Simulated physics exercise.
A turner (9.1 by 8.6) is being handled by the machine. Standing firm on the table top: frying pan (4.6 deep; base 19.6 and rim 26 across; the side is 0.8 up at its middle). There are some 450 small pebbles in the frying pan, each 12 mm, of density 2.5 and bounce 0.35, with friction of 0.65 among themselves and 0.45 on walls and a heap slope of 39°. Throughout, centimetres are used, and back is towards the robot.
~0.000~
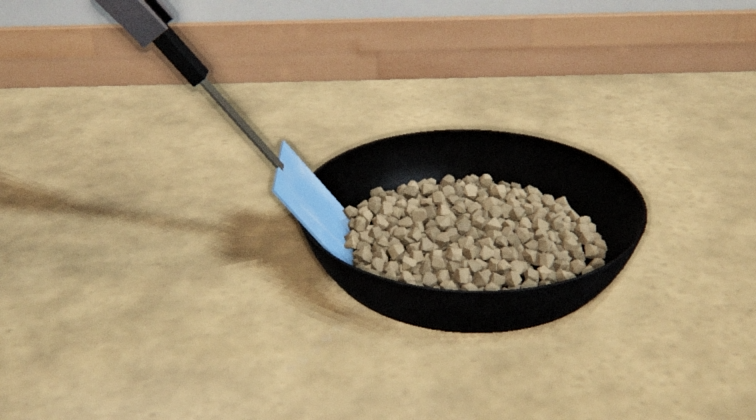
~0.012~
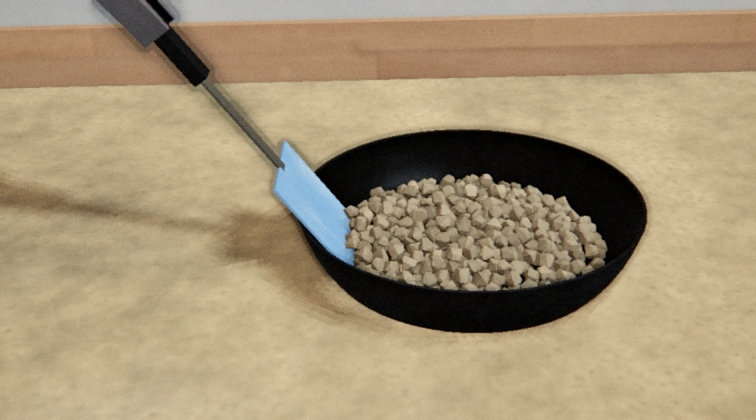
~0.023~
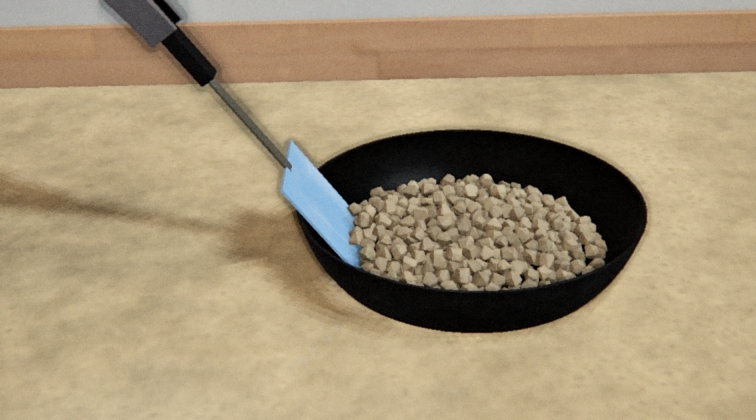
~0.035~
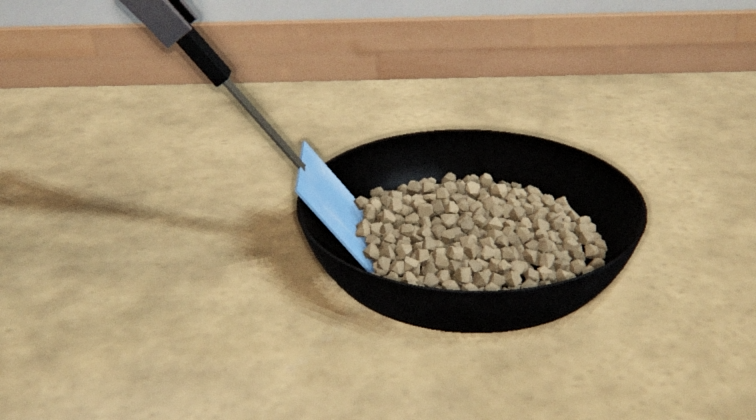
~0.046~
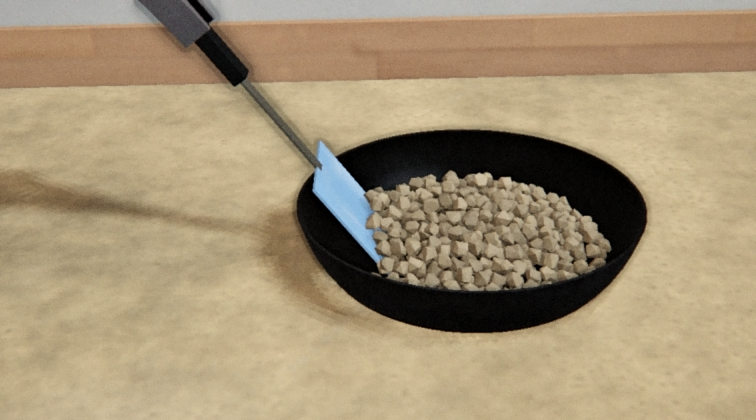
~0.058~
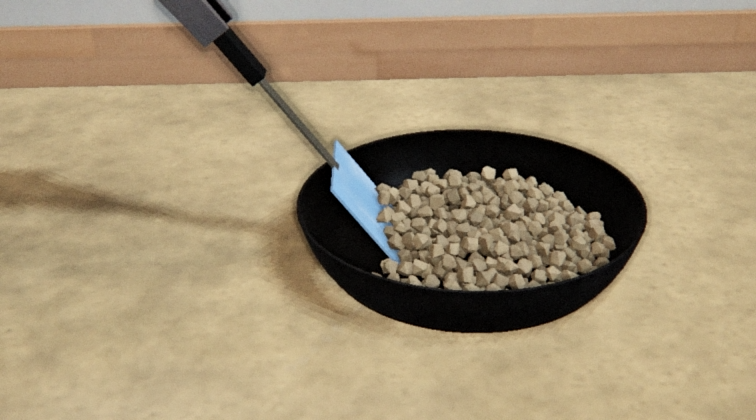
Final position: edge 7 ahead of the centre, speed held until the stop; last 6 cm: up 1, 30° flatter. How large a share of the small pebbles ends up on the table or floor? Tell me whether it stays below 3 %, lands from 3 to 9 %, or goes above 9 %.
It lands from 3 to 9 %.
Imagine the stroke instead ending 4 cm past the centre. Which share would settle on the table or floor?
That would be something like 0 in a hundred.
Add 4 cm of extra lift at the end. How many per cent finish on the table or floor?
About 10 per cent.
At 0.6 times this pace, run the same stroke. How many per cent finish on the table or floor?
5 %.
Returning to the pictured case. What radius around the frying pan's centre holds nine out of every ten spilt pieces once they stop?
That works out to near 25 cm.
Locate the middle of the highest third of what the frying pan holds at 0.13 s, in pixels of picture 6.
It is centred close to (528, 213).
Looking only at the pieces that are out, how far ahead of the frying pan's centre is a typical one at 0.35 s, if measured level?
Some 16 cm.
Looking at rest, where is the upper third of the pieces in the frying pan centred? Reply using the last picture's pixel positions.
(586, 208).
After 0.09 s, sloping 54°, highest piece 6 above the table; 446 in the frying pan.
After 0.13 s, sloping 45°, highest piece 7 above the table; 446 in the frying pan.
After 0.35 s, sloping 24°, highest piece 6 above the table; 421 in the frying pan, 20 on the table or floor, 5 on the blade or in flight.
After 1.40 s, sloping 24°, highest piece 6 above the table; 421 in the frying pan, 25 on the table or floor.
At rest, 421 in the frying pan, 25 on the table or floor. That is 6 % on the table or floor.
